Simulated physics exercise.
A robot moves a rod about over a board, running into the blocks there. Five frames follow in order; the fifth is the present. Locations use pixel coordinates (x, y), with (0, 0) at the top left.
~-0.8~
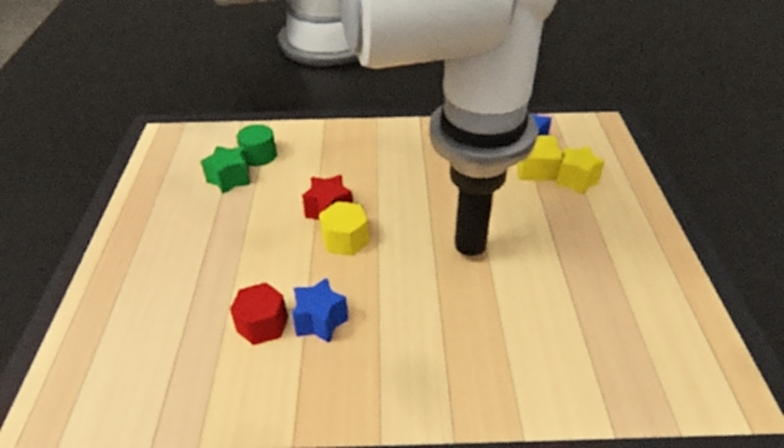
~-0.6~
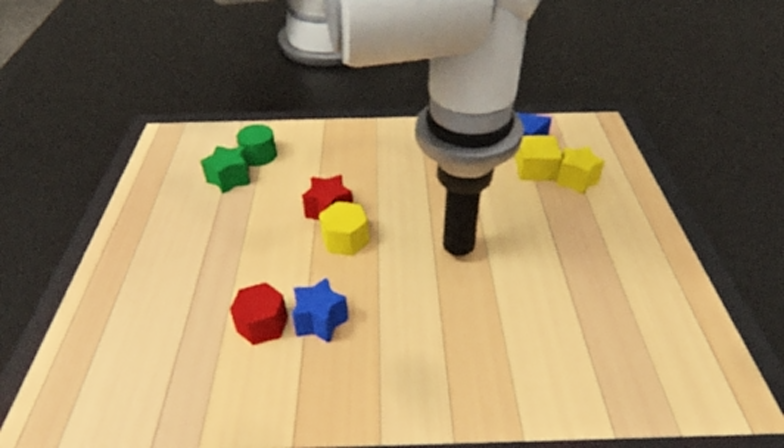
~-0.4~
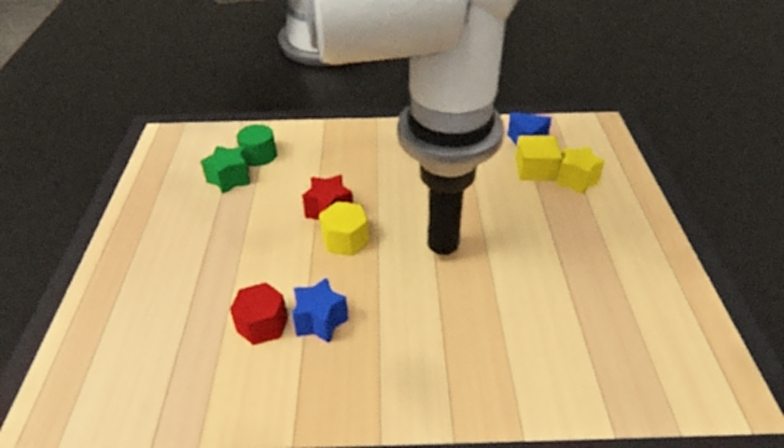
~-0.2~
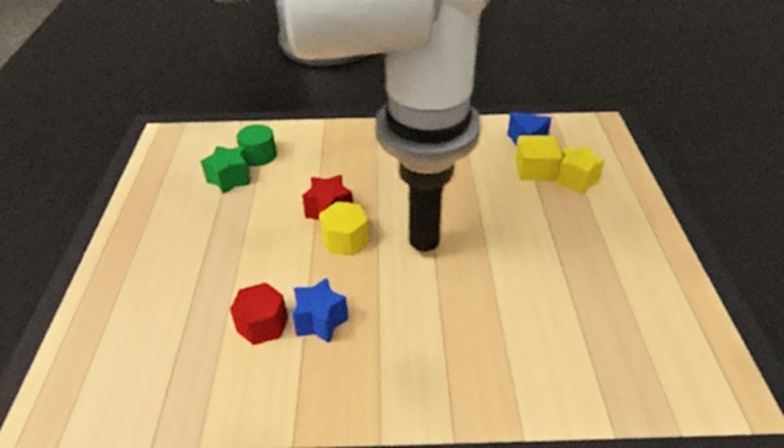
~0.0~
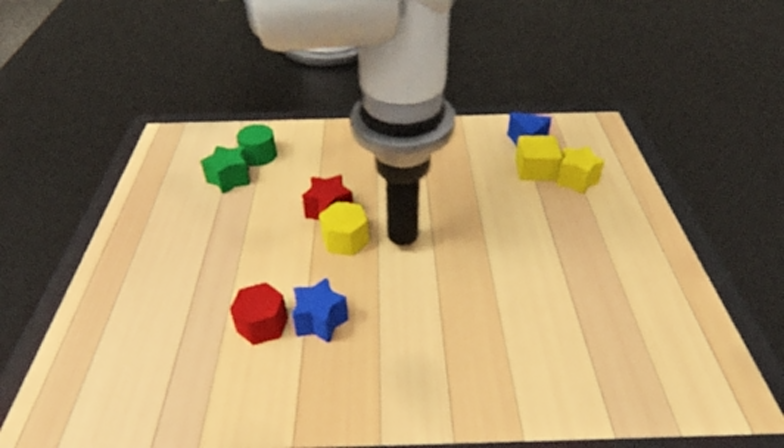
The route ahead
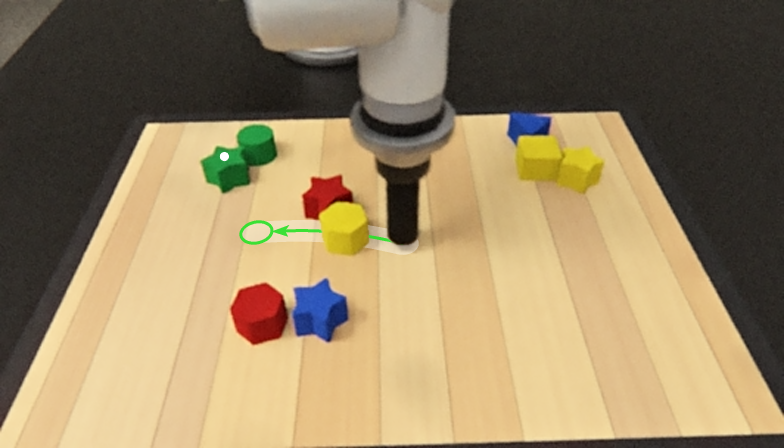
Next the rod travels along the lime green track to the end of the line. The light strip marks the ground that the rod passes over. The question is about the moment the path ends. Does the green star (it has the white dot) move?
I expect not.
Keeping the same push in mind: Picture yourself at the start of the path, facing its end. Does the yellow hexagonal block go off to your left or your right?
Its shift is leftward.
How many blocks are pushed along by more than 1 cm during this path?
It should be two, as far as I can tell.
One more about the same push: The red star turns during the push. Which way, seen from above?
The turn is clockwise.
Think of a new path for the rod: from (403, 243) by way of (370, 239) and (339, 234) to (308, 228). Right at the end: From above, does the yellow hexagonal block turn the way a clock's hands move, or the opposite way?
Overhead view: Anti-clockwise.
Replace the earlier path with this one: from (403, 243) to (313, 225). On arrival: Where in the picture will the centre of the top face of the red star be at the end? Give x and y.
I'd place it at (305, 178), taking the centre of its top.
The line goes from (403, 243) via (331, 232), ending at (256, 232); the dot is on the green star.
The first path, step by step. One third of the way, rod at (354, 226); red star at (318, 186), turned 35° clockwise; yellow hexagonal block at (314, 215).
Two thirds of the way, rod at (304, 222); red star at (305, 181), turned 90° clockwise; yellow hexagonal block at (263, 217), turned 15° anticlockwise.
At the end, rod at (255, 224); green star unmoved; red star at (304, 181), turned 95° clockwise; yellow hexagonal block at (213, 223), turned 30° anticlockwise.
